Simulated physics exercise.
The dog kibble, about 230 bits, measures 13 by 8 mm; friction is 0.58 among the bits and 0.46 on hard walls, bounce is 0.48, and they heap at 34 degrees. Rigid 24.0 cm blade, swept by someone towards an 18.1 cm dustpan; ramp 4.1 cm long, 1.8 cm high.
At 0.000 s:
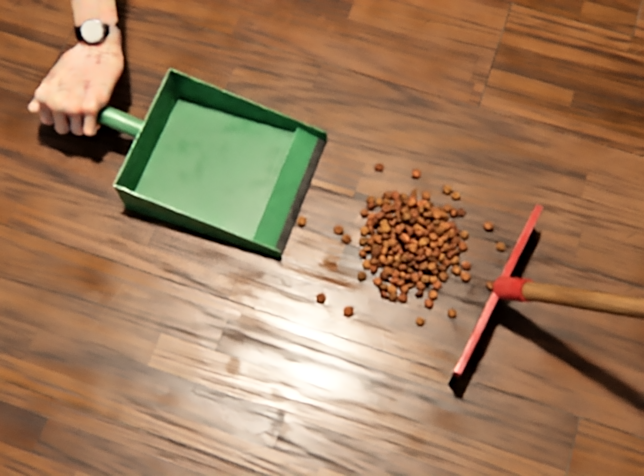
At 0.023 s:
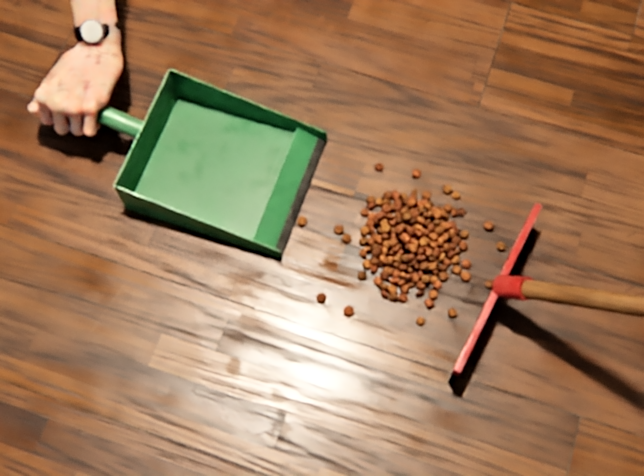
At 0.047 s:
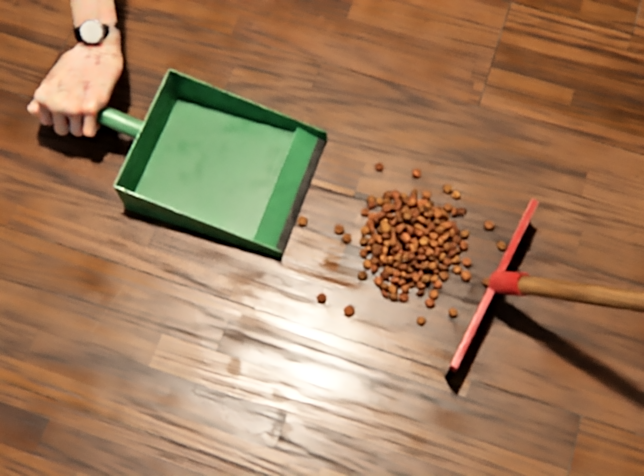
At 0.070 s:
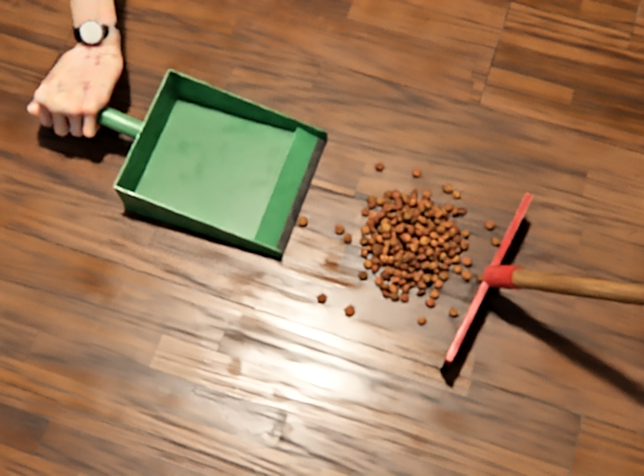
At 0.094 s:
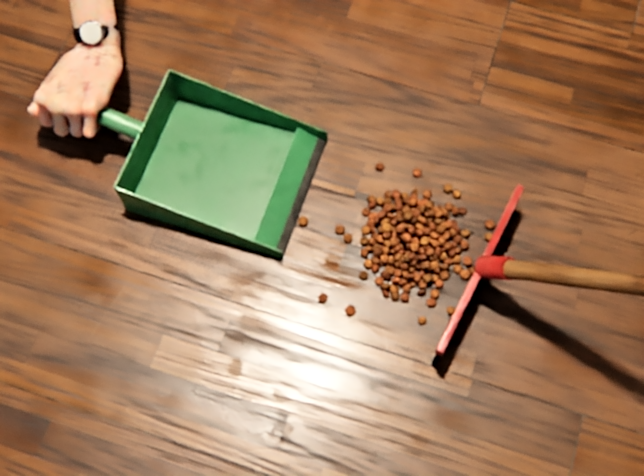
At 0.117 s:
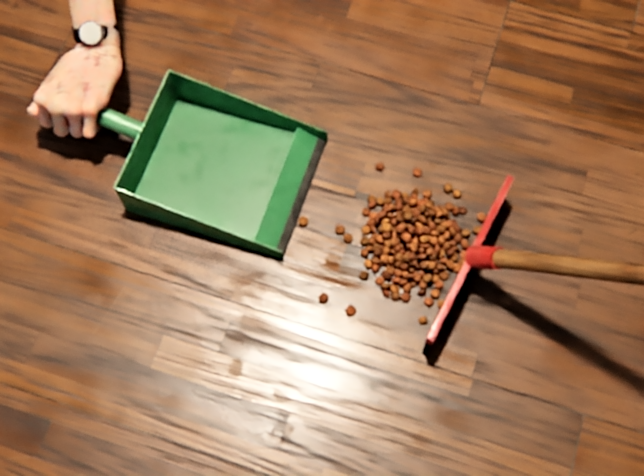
In this clip, a red blade on a wooden handle slides slowly left and slightly upward across a wooden floor, meeting the right edge of a kibble pile and nudging a few pieces, while a hand keeps a green dustpan still.
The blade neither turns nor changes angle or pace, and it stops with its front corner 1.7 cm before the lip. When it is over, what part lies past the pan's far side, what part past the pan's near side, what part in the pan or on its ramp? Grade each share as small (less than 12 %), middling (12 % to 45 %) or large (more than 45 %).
Past the pan's far side - middling, past the pan's near side - small, in the pan or on its ramp - middling.
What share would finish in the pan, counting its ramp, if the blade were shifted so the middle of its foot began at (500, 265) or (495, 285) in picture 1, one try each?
First try about 25 per cent, second about 30 per cent.
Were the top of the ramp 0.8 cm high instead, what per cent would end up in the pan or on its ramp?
It would be roughly 40 percent.
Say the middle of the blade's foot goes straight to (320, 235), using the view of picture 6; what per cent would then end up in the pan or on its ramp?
Some 25 percent.
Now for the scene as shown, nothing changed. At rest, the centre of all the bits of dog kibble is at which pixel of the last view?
Somewhere near (315, 168) in the last picture.
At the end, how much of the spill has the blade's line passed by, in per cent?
Roughly 5 per cent of it.
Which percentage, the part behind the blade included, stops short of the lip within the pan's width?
40 %.
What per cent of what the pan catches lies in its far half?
Some 70 per cent.
Then, at 0.27 s, middle of the blade 13 cm from the lip; 0 % over the lip, far side 5 %, near side 5 %.
After 0.37 s, middle of the blade 6 cm from the lip; 5 % over the lip, far side 20 %, near side 5 %.
After 0.60 s, middle of the blade 4 cm from the lip; 30 % over the lip, far side 25 %, near side 5 %.
In the end, at 1.1 s, far side 25 %, near side 5 %, pan 30 %, in front of the lip or behind the blade 40 %.
